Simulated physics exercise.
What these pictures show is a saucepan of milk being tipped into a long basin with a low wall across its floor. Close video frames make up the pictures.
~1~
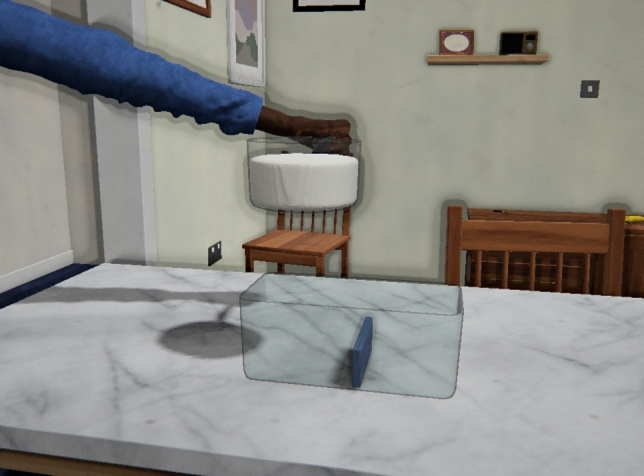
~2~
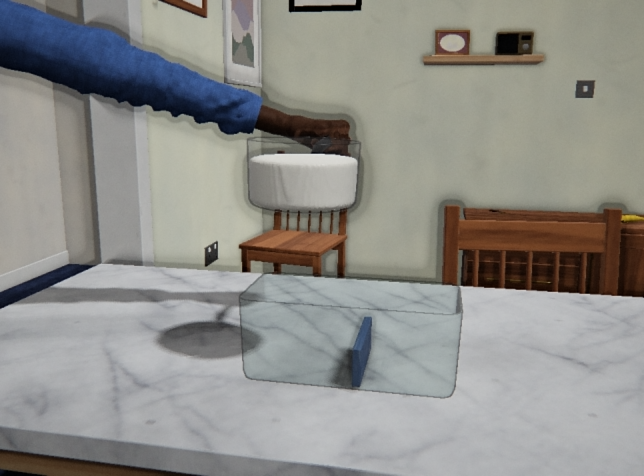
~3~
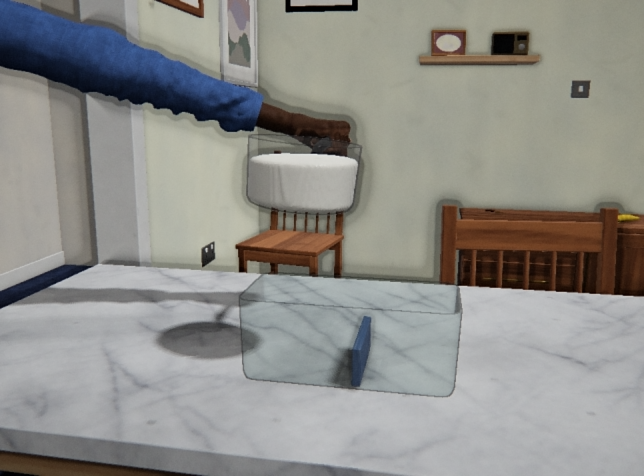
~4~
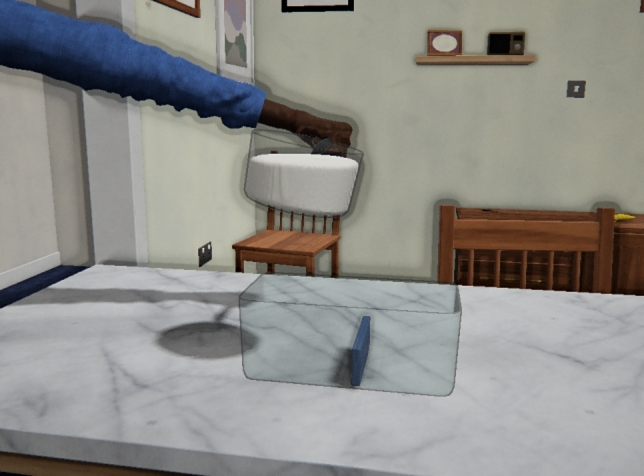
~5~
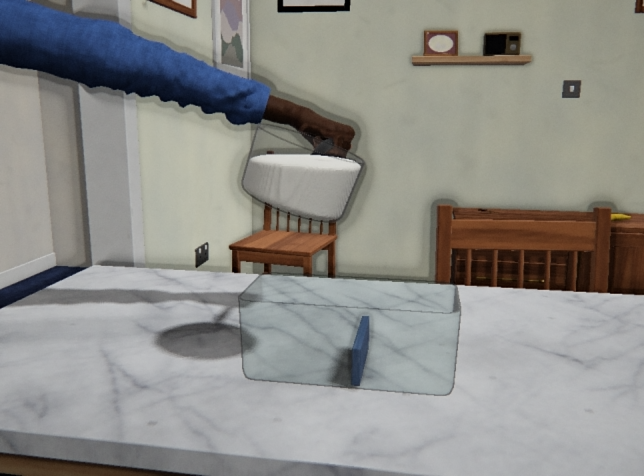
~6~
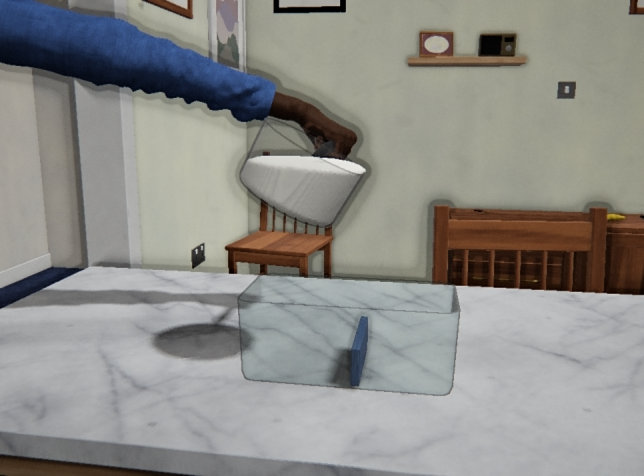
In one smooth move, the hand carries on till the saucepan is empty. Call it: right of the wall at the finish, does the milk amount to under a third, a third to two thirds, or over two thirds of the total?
Over two thirds of the total.
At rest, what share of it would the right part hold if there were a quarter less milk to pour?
That share would be some 90 parts in a hundred.
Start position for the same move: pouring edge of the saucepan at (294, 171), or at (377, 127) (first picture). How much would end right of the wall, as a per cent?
5 % and 80 %.
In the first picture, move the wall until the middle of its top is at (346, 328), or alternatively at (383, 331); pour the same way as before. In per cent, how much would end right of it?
First try close to 95 percent, second try close to 65 percent.
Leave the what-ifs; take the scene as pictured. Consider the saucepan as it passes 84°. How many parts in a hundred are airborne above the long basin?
About 40 per cent.
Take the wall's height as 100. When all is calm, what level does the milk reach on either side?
Left of the wall 10 %, right of the wall 100 %.
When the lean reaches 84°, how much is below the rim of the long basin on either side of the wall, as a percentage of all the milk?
The left part holds around 0 percent, the right part 15 percent.
A moment on, the tilt is 84° and 47 per cent is still to pour, 0 is left of the wall and 14 right of it.
Next, the tilt is 99° and 13 per cent is still to pour, 2 is left of the wall and 67 right of it.
Then the tilt is 99° and 3 per cent is still to pour, 8 is left of the wall and 84 right of it.
Later the tilt is 99° and 0 per cent is still to pour, 11 is left of the wall and 85 right of it.
Finally, 12 per cent lies left of the wall, 85 right of it and 2 outside.
